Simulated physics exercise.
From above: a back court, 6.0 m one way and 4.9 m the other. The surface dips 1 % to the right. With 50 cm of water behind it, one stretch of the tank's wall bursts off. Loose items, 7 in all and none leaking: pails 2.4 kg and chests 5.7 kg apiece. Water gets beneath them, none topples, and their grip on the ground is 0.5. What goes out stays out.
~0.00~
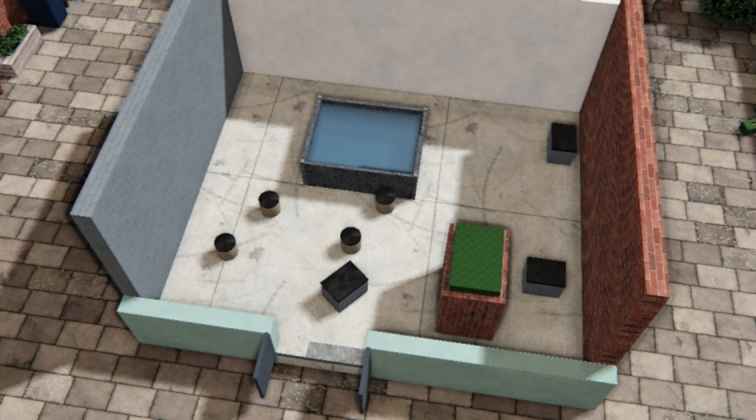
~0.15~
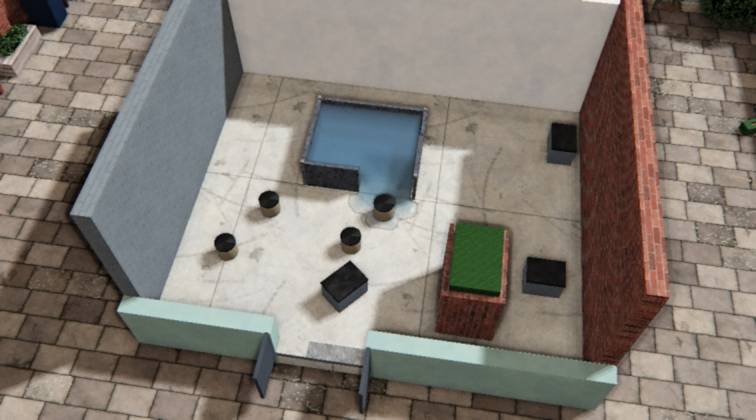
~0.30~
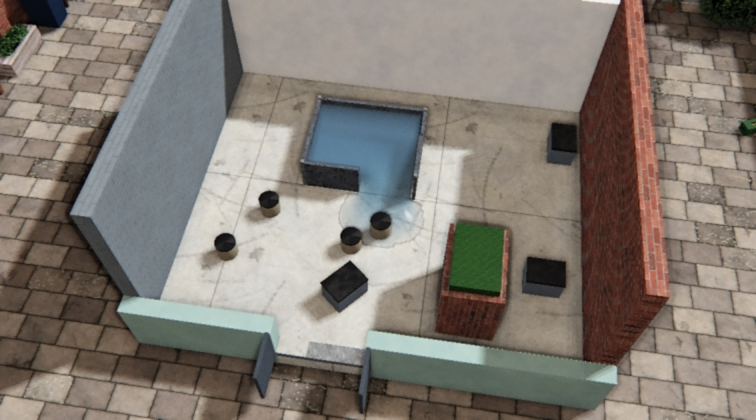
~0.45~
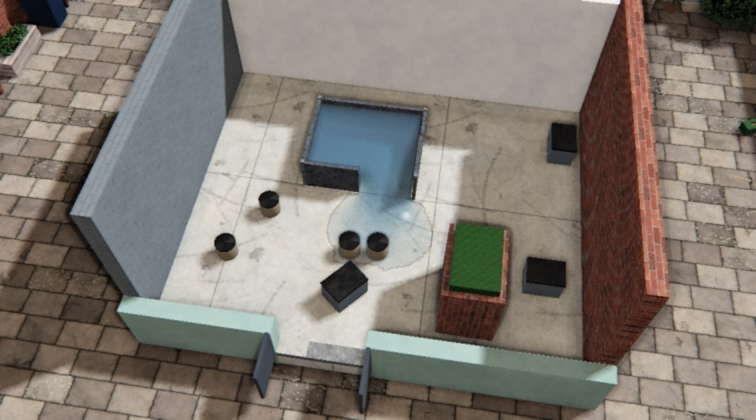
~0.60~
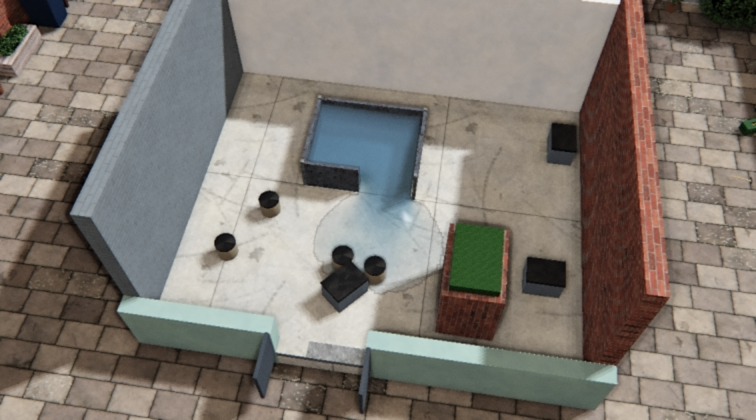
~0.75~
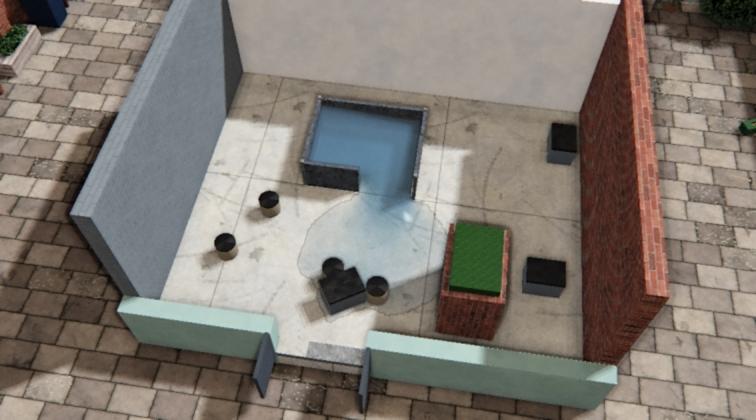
In a walled back court, part of a raised tank's front wall burst away and water spread over the ground, pushing first one pail, then another, toward the dark chest near the front opening.
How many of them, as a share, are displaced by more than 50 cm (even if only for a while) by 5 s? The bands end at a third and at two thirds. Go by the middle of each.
Share: Between one and two thirds.
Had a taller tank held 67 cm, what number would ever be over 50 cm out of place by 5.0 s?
Then 4.
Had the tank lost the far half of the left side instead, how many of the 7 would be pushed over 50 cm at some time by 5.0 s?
In that case 2 of them.
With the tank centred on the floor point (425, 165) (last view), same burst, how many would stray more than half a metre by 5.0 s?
In that case 3 of them.
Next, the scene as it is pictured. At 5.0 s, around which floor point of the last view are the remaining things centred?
Around (362, 222).
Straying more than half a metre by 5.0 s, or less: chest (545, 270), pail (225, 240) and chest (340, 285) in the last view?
In that order: Short of it, less, more.
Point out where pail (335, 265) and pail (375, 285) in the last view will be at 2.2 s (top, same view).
Around (227, 302) and (404, 327).
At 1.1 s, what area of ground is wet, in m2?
Roughly 8.0 m2.
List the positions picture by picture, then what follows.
In the first frame, a pail at (385, 195) rests on the ground; a pail at (351, 236), on the bottom; 2.2 m2 under water; 0 of 7 have shifted.
In the second frame, a pail at (384, 203), on the bottom, 14 cm from its start; a pail at (351, 236), on the bottom; water covers 2.6 m2; 1 of 7 have shifted.
In the third frame, a pail at (381, 221) rests on the ground, 48 cm from its start; a pail at (351, 236) rests on the ground; 3.1 m2 under water; 1 of 7 have shifted.
In the fourth frame, a pail at (378, 242), on the bottom, 85 cm from its start; a pail at (349, 240), on the bottom, 8 cm from its start; water covers 3.8 m2; 2 of 7 have shifted.
In the fifth frame, a pail at (375, 265), on the bottom, 125 cm from its start; a pail at (343, 255), on the bottom, 35 cm from its start; 4.6 m2 under water; 2 of 7 have shifted.
In the sixth frame, a pail at (377, 286) rests on the ground, 157 cm from its start; a pail at (333, 267), on the bottom, 59 cm from its start; 5.6 m2 under water; 3 of 7 have shifted.
After 1.1 s 3 of 7 are over 50 cm from their spots; 1 afloat.
After 2.2 s 3 of 7 are over 50 cm from their spots; 2 afloat.
After 3.5 s 3 of 7 are over 50 cm from their spots; 1 afloat.
After 5.0 s 3 of 7 are over 50 cm from their spots, and 3 have been at some point; 1 afloat.
